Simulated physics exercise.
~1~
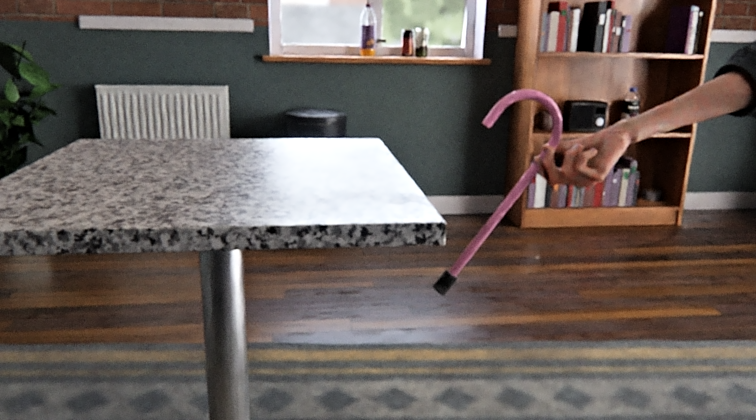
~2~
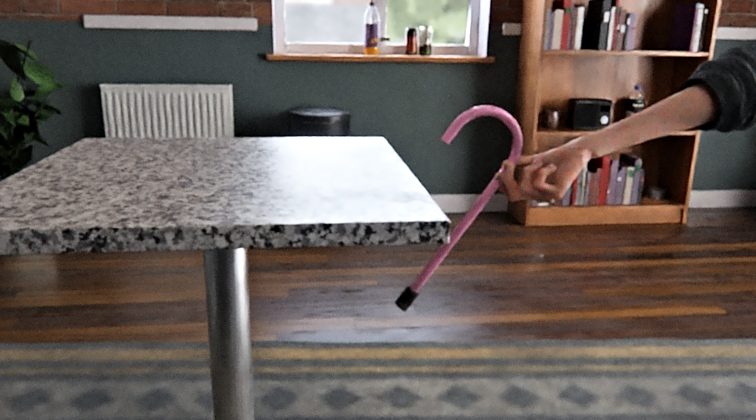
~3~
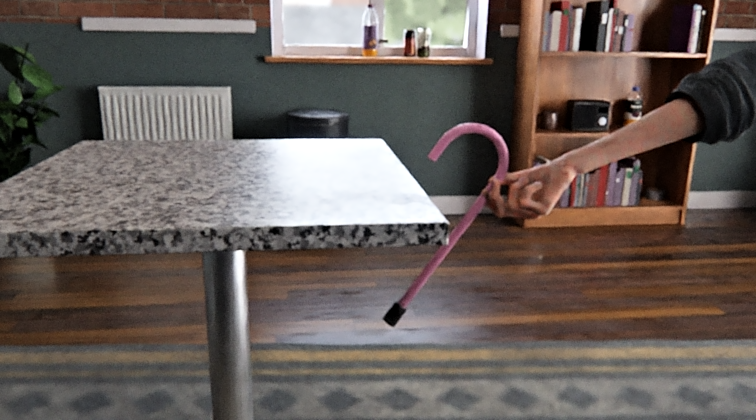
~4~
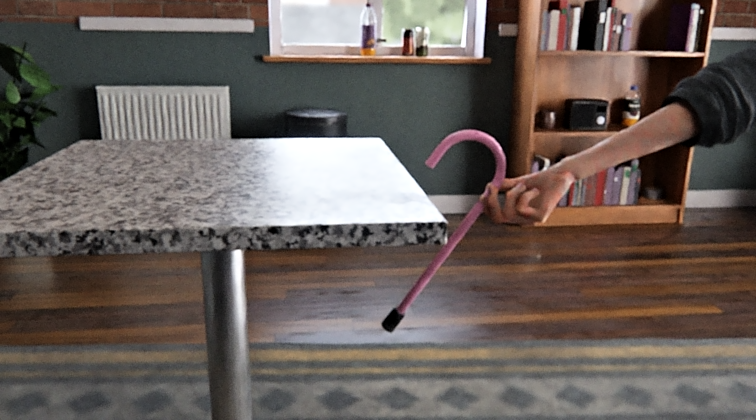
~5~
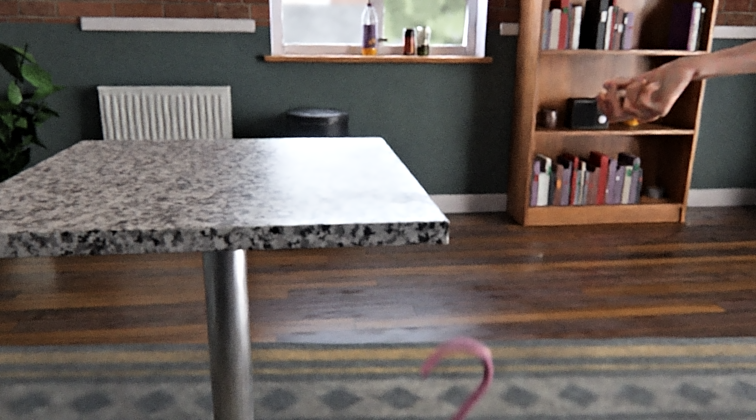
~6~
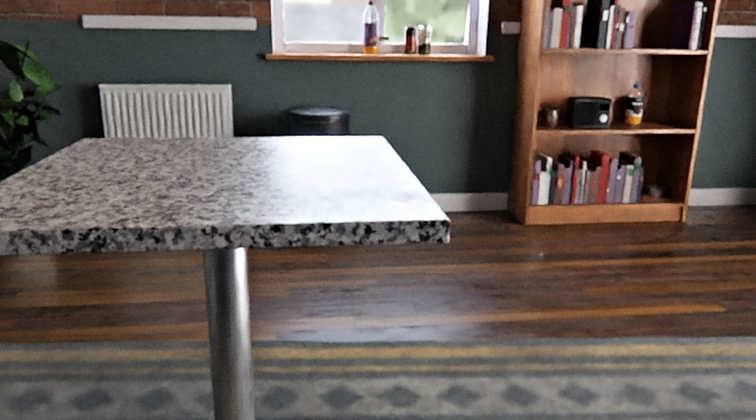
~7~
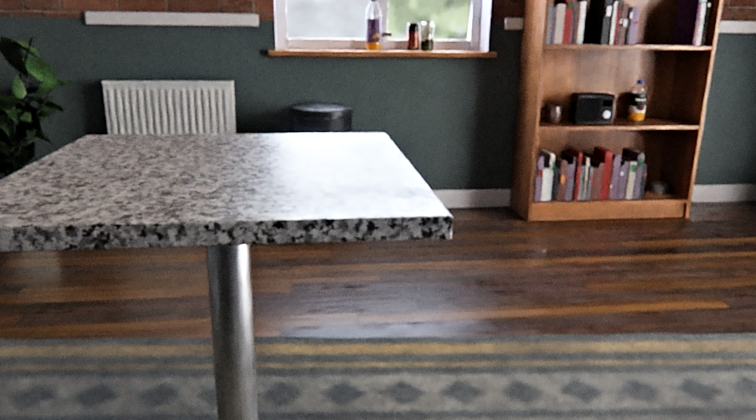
In a room with dark green walls and a wooden floor, a slightly swaying camera looks across a speckled grey table on a metal leg, with a patterned rug below. A window and a white radiator are behind it, and a wooden bookcase stands on the right. A hand reaching in from the right holds a pink cane with a hooked handle and dark tip, moving it left and slightly down beside the table's right edge. The hand lets go and draws back to the right. The cane drops past the edge and out of view, leaving the table unmoved.
